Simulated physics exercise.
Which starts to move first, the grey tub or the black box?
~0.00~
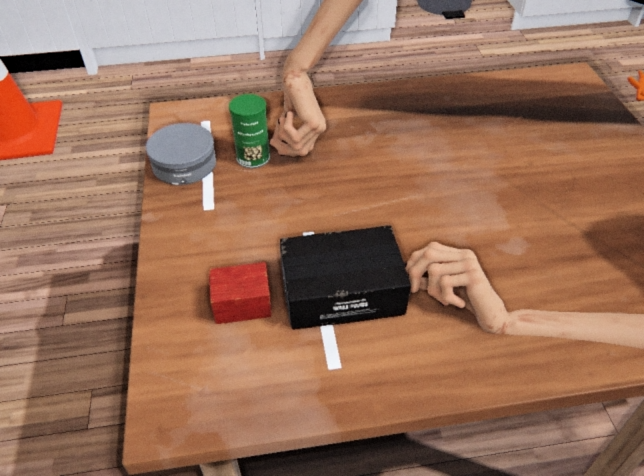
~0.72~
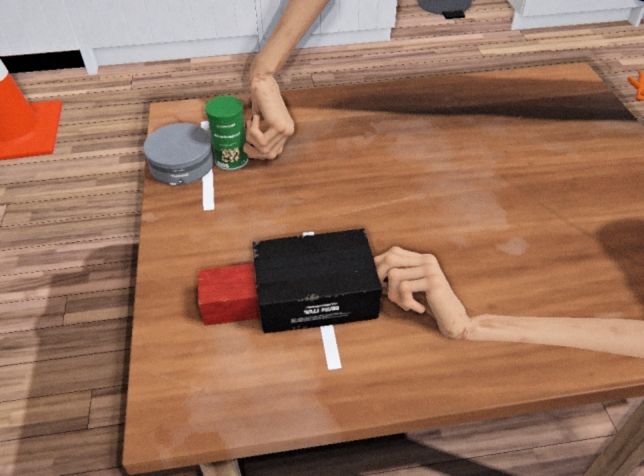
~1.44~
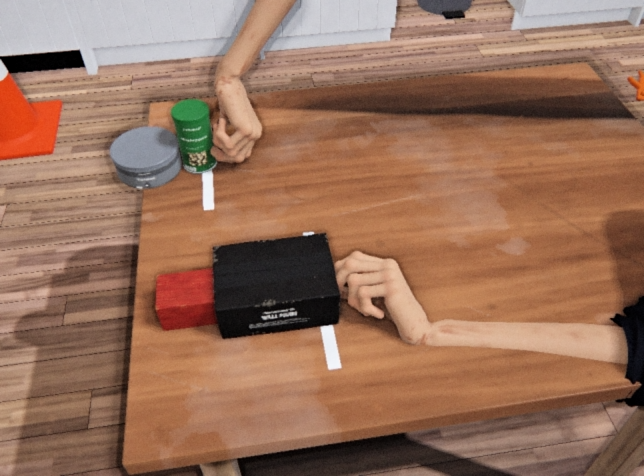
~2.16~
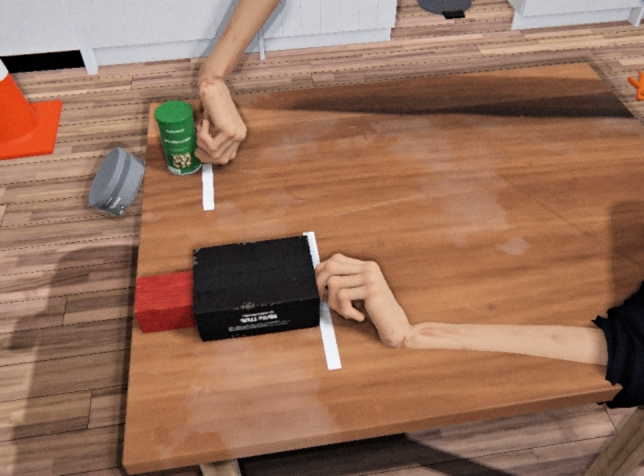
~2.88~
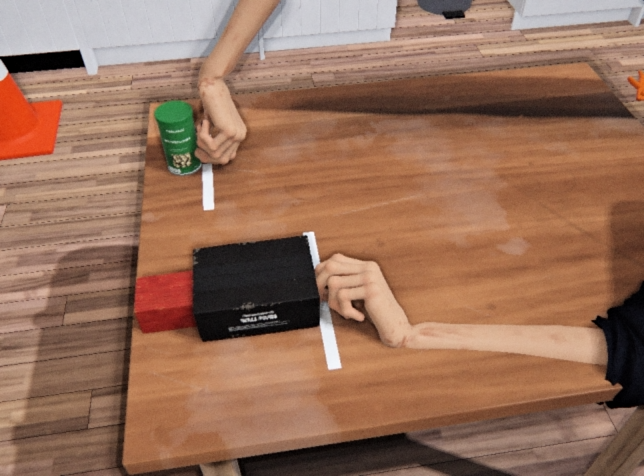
The black box starts to move first, sliding left while the grey tub is still in its starting place.
